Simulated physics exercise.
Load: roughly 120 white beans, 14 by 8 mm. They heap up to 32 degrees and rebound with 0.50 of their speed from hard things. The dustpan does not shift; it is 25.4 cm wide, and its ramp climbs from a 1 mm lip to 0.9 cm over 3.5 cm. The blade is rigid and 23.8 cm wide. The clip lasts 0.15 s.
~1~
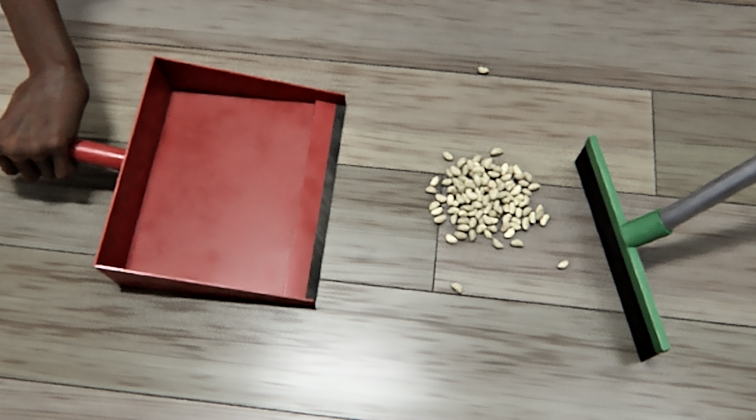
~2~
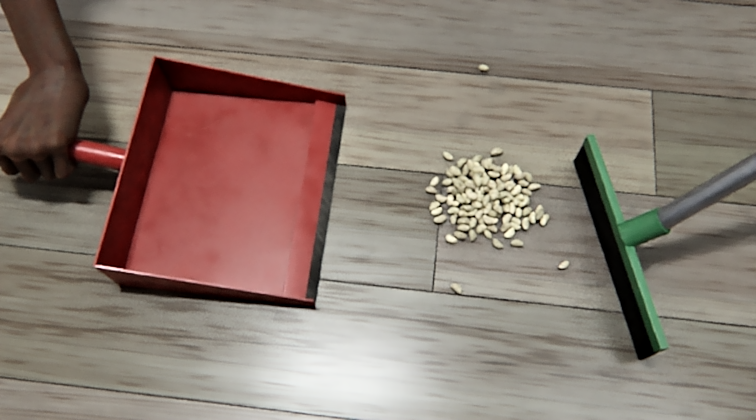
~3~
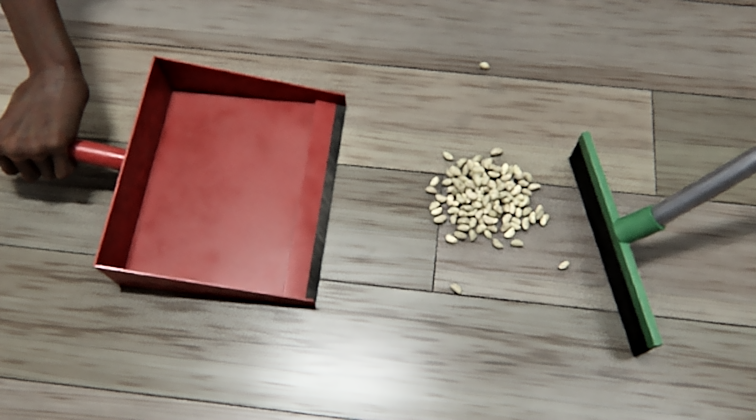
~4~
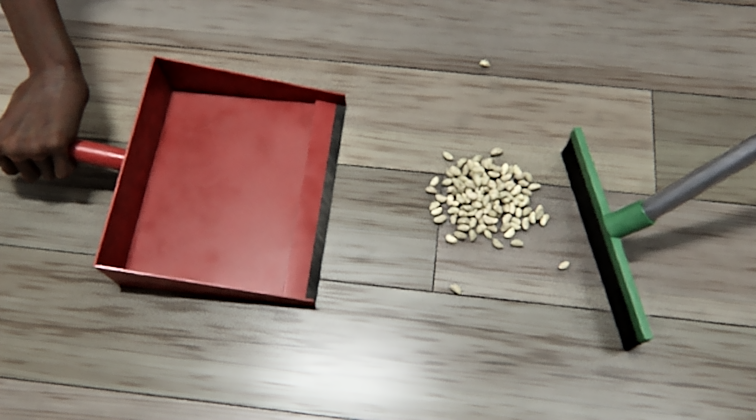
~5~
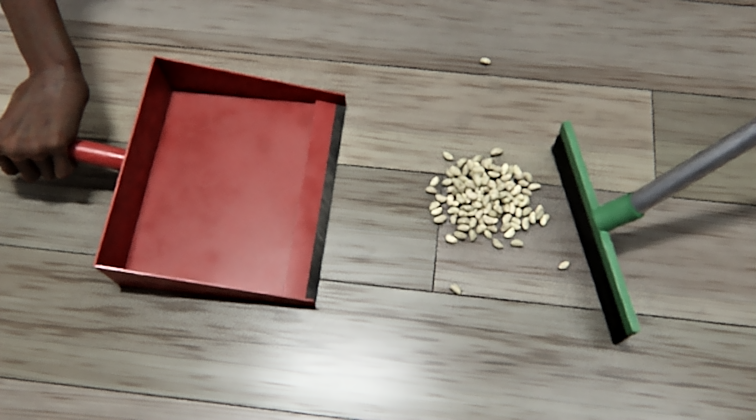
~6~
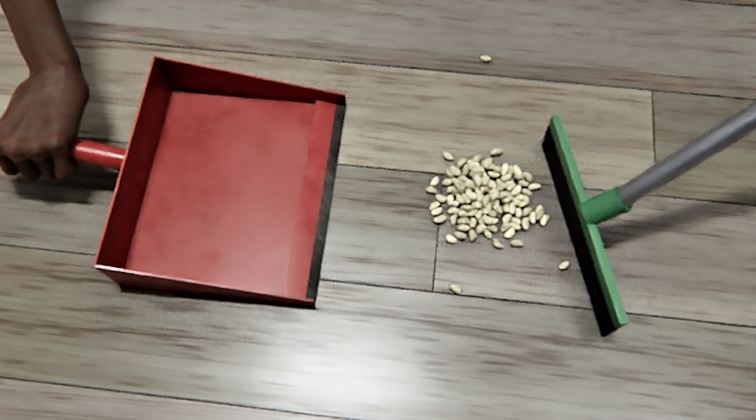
A hand at the left grips the handle of a red dustpan on a grey-brown wood plank floor, seen from above at a steep angle. A loose pile of small pale beans lies in the middle, with a few strays around it, and a green-backed, dark-edged blade on a grey pole stands at the right. The blade slides a short way left toward the pile, while the hand, dustpan, beans and camera stay practically still.
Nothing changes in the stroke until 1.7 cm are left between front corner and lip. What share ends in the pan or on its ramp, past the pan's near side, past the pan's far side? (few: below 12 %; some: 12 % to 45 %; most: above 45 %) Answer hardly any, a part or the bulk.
In the pan or on its ramp: Hardly any; past the pan's near side: Hardly any; past the pan's far side: Hardly any.
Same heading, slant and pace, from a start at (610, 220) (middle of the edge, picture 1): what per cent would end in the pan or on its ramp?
Some 0 per cent.
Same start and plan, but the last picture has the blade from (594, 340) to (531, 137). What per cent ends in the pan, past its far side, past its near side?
Pan 25, far 0, near 5.
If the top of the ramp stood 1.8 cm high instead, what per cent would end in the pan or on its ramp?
In that case some 0 per cent.
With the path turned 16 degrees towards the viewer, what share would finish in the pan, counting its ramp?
It would be near 5 per cent.
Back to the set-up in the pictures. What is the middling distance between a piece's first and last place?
Roughly 14 cm.
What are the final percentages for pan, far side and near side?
Pan 0, near side 0, far side 5.
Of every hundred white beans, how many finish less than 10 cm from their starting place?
About 15 per cent.
Then, 0.27 s after the last picture, middle of the blade 17 cm from the lip; 0 % over the lip, far side 0 %, near side 0 %.
Then, 0.46 s after the last picture, middle of the blade 9 cm from the lip; 0 % over the lip, far side 0 %, near side 0 %.
Then, 0.76 s after the last picture, middle of the blade 5 cm from the lip; 0 % over the lip, far side 5 %, near side 0 %.
In the end, pan 0 %, near side 0 %, far side 5 %, in front of the lip or behind the blade 95 %.
